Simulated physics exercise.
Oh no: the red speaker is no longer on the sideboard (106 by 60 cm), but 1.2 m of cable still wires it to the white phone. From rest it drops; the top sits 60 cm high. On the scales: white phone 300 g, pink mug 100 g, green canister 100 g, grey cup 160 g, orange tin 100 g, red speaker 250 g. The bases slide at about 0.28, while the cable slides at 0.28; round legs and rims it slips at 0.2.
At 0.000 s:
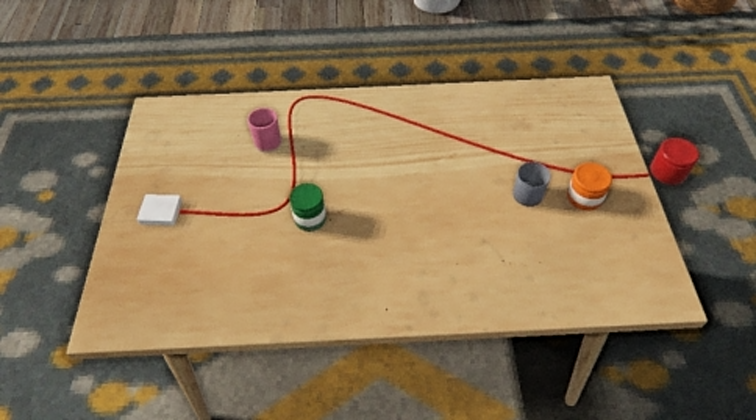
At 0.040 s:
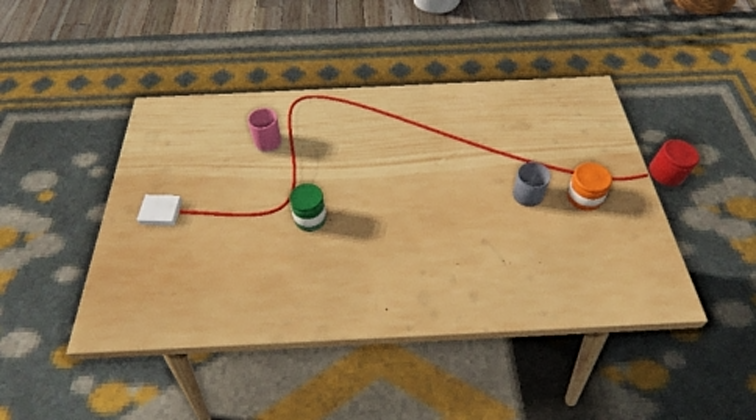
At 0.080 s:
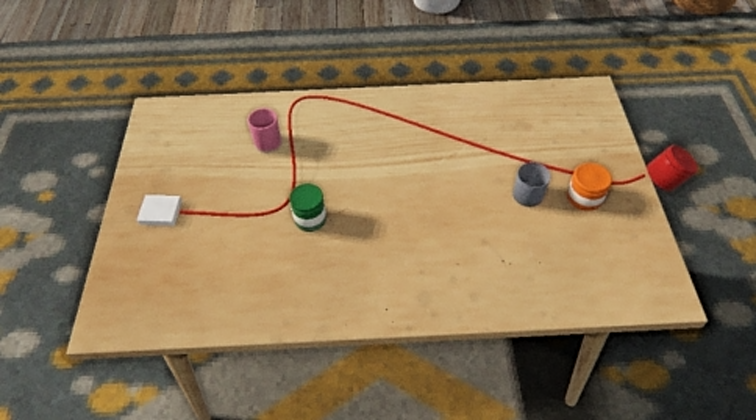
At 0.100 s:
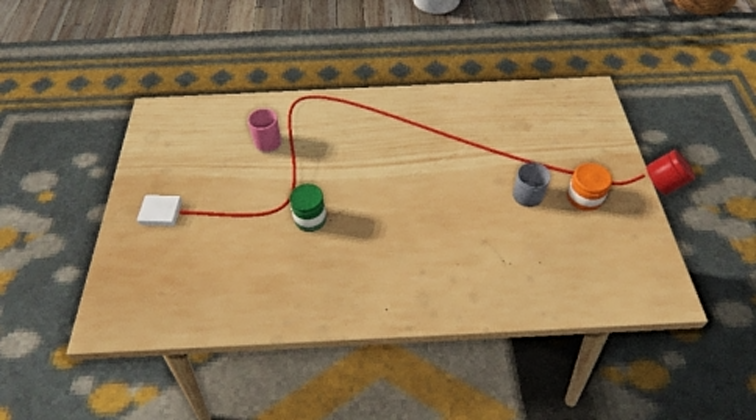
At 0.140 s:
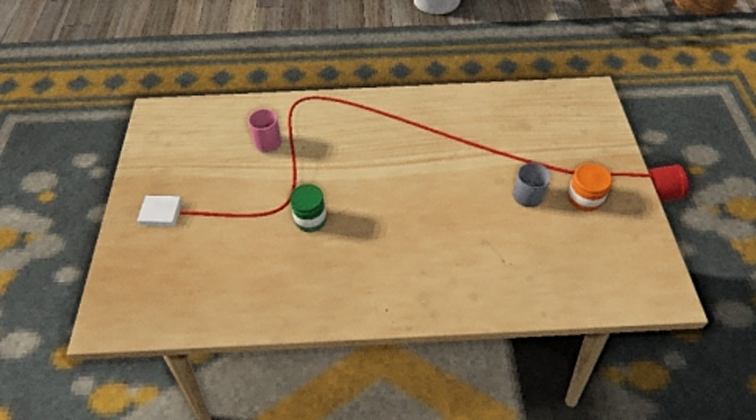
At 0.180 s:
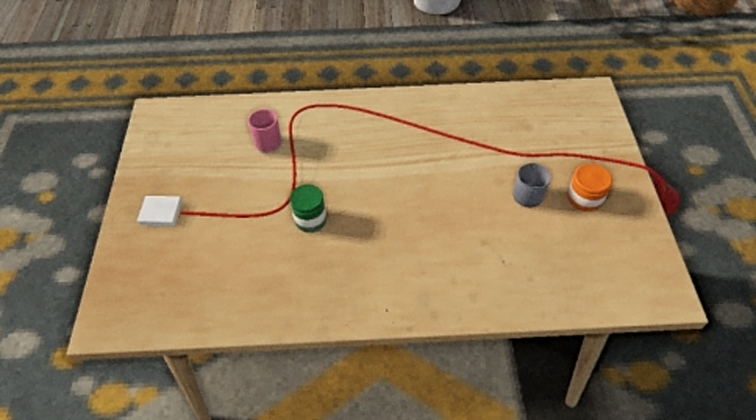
On a wooden table above a patterned rug, a red cable winds from a white block past a mug, canister, cup and tin as the red object at the right edge tilts and drops beside the table, shifting the cable.
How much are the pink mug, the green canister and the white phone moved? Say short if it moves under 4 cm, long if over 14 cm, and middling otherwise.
The pink mug does not really move. The green canister does not really move. The white phone gets moved plenty.
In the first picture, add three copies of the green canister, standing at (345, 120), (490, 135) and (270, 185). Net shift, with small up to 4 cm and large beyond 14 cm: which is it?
In that order we get a big shift, a slight shift and a moderate shift.
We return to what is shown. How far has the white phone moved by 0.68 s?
At that moment the white phone has gone 35 cm from the start.
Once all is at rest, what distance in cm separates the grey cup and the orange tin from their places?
Approx. final shift - grey cup: 0 cm; orange tin: 0 cm.
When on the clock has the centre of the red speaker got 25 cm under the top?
Estimate: About 0.30 s.
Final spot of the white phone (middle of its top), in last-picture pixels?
Rest point, last frame: Approx. (377, 177).
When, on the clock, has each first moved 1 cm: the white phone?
Answer: White phone, 0.38 s.
At 0.4 s, the cable's tail end at (231, 205); white phone 9 cm off its start, red speaker over the edge.
At 0.7 s, the cable's tail end at (353, 185); white phone 33 cm off its start, green canister 1 cm off its start, red speaker over the edge.
At 0.9 s, the cable's tail end at (395, 176); white phone 42 cm off its start at (377, 177), green canister 1 cm off its start at (310, 201), red speaker over the edge.
At 1.2 s, the cable's tail end at (395, 176); white phone 42 cm off its start, green canister 1 cm off its start, red speaker over the edge.
At 2.4 s, the cable's tail end at (395, 176); white phone 42 cm off its start at (377, 177), green canister 1 cm off its start at (310, 201), pink mug 0 cm off its start at (262, 119), red speaker over the edge.
